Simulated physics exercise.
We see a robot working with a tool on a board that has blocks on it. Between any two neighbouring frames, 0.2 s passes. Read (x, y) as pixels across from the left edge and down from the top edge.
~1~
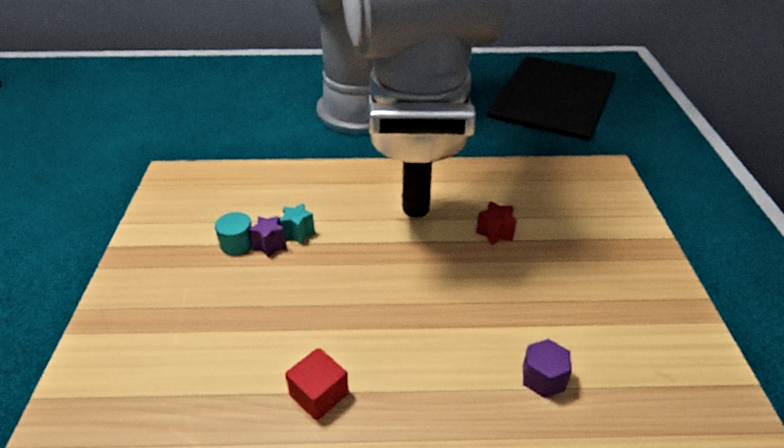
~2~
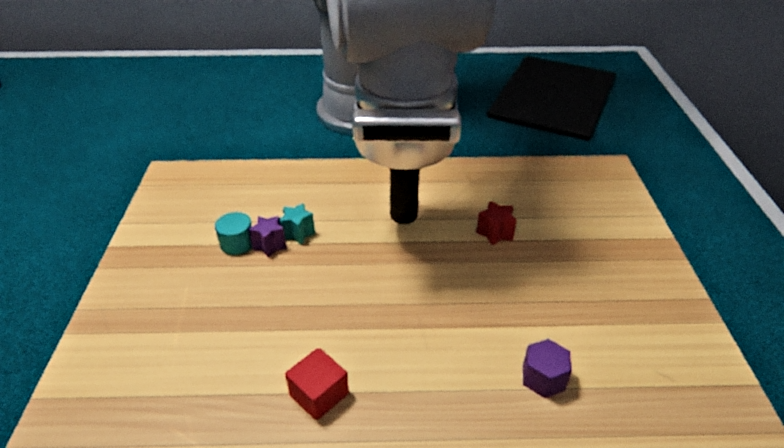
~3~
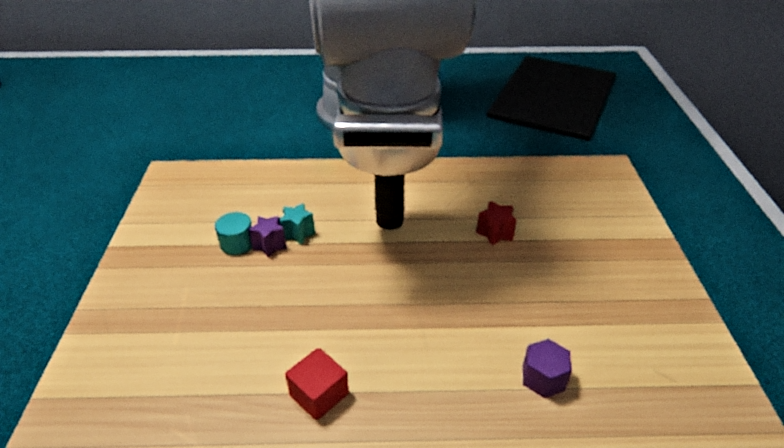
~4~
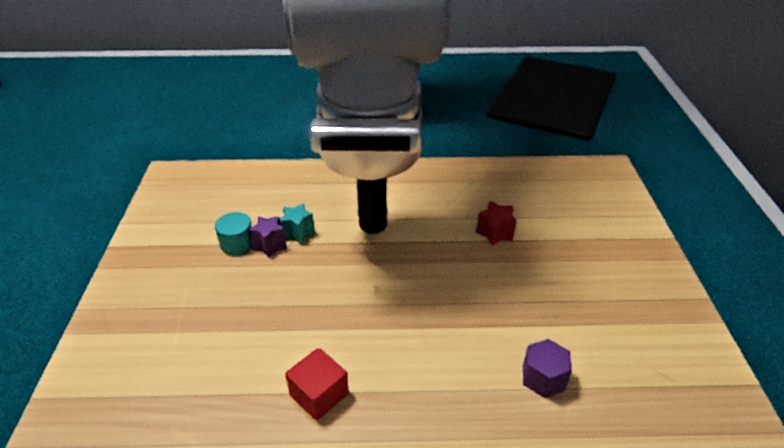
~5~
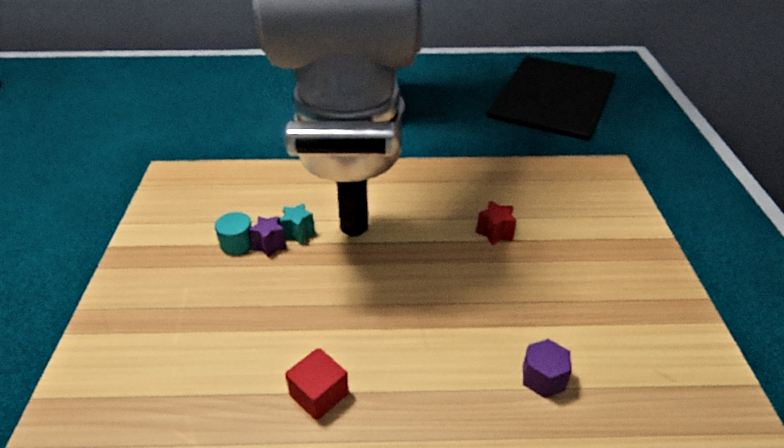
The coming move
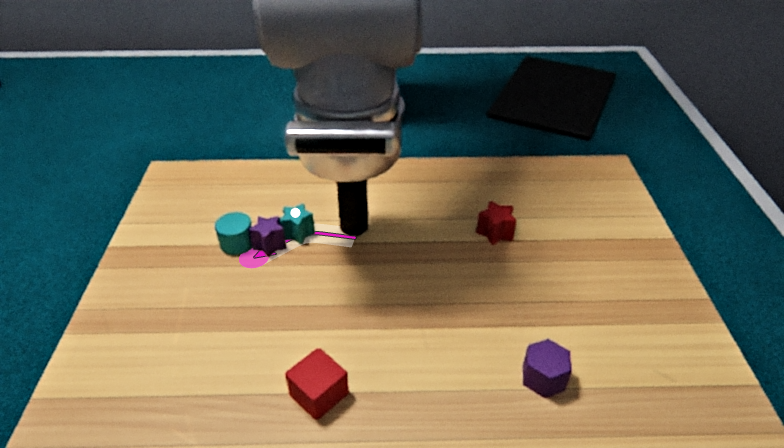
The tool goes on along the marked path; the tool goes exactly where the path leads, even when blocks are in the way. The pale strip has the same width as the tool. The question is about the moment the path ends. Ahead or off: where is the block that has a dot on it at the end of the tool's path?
No longer ahead of the tool.
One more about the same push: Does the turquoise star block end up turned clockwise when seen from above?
My answer is yes.
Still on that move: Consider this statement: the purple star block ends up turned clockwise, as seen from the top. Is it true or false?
Answer: False.
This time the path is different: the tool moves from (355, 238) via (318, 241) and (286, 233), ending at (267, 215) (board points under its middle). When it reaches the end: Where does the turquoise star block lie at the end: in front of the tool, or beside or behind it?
It stays ahead.
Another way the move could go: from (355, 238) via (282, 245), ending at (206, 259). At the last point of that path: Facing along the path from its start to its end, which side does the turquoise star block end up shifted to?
That's a shift to the right.
Path on the board, from (355, 238) over (320, 233) and (286, 241) to (254, 258); the dot is on the turquoise star block.
The first path, step by step. One third of the way, tool (318, 223); turquoise circular block (229, 223); purple star block (259, 225); turquoise star block (286, 212).
Two thirds of the way, tool (284, 231); turquoise circular block (193, 229); purple star block (225, 229), turned 20° anticlockwise; turquoise star block (252, 217).
At the end, tool (252, 247); turquoise circular block (178, 231); purple star block (210, 223), turned 40° anticlockwise; turquoise star block (242, 221), turned 95° clockwise.
